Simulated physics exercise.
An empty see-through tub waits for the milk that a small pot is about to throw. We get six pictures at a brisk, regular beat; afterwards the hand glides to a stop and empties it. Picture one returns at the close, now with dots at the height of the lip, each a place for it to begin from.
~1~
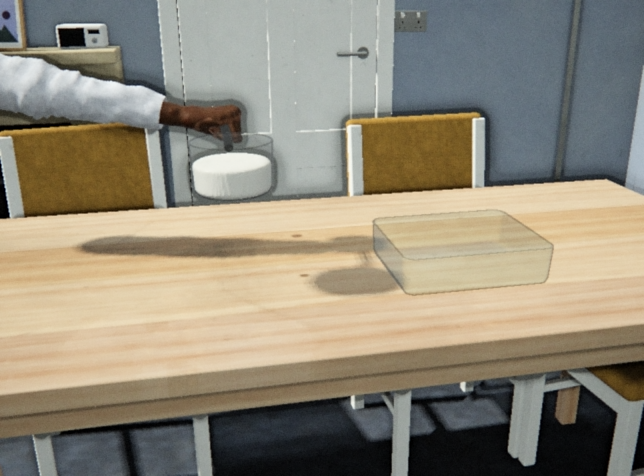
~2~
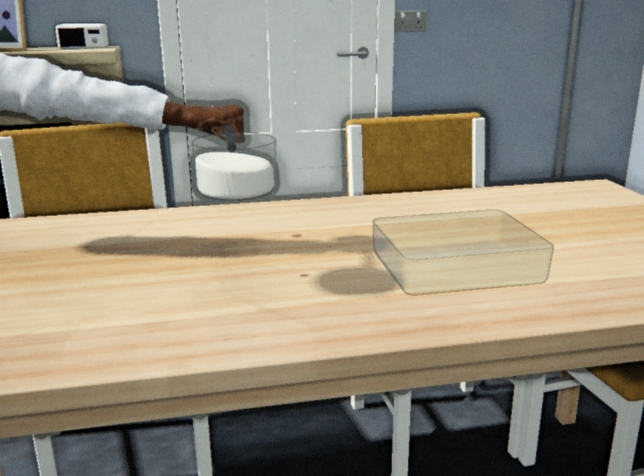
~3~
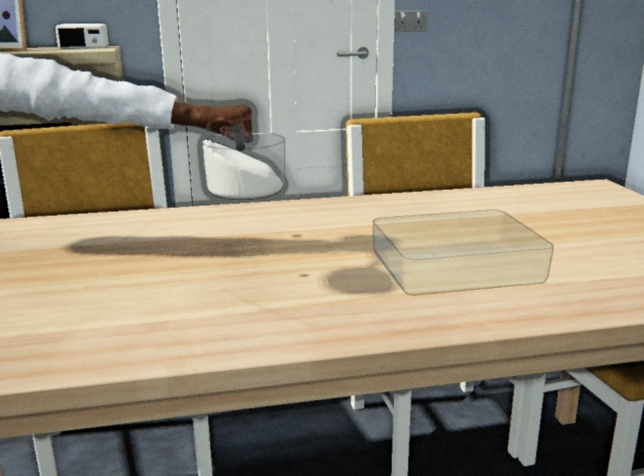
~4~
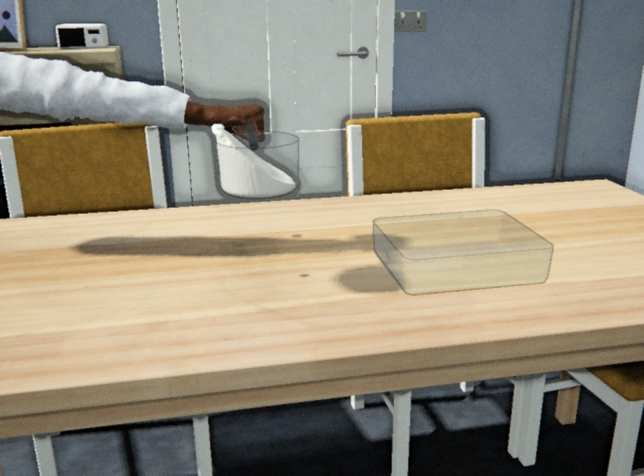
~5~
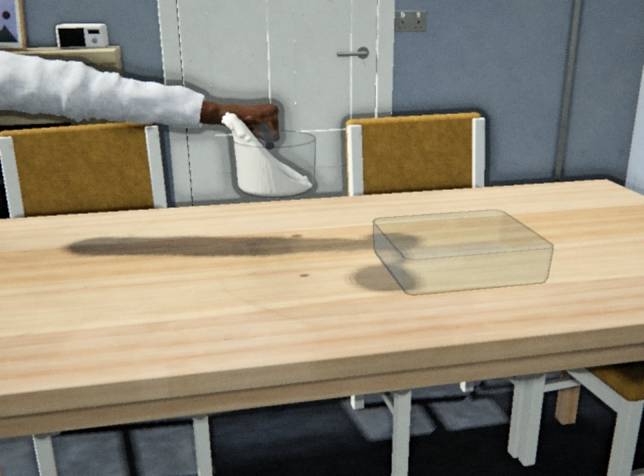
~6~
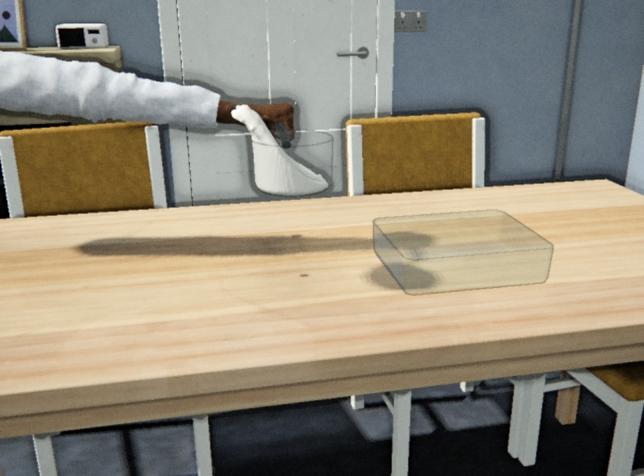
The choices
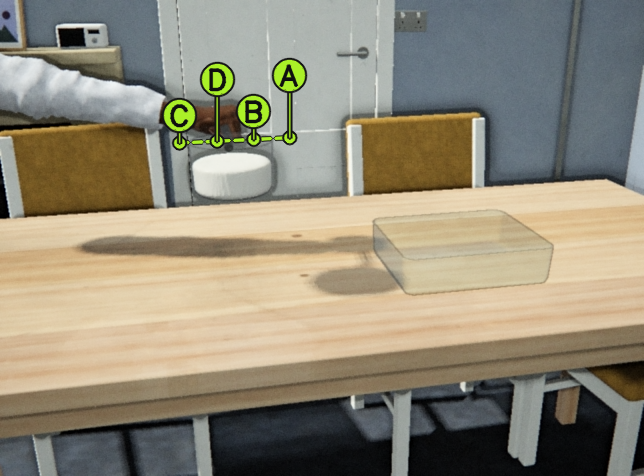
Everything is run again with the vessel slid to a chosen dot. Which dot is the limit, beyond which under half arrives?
A is the one.
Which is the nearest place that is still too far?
That is place B.
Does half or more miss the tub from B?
Yes, it does.
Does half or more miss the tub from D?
Yes, that goes wrong.
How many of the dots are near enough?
One.
On the marked copy, A at (289, 137); B at (253, 139); C at (179, 143); D at (217, 141).
With A, about 85 % lands in the tub, 12 % falls short and 3 % goes beside or beyond.
With B, about 15 % lands in the tub, 83 % falls short.
With C, about 0 % lands in the tub, 99 % falls short.
With D, about 0 % lands in the tub, 99 % falls short.
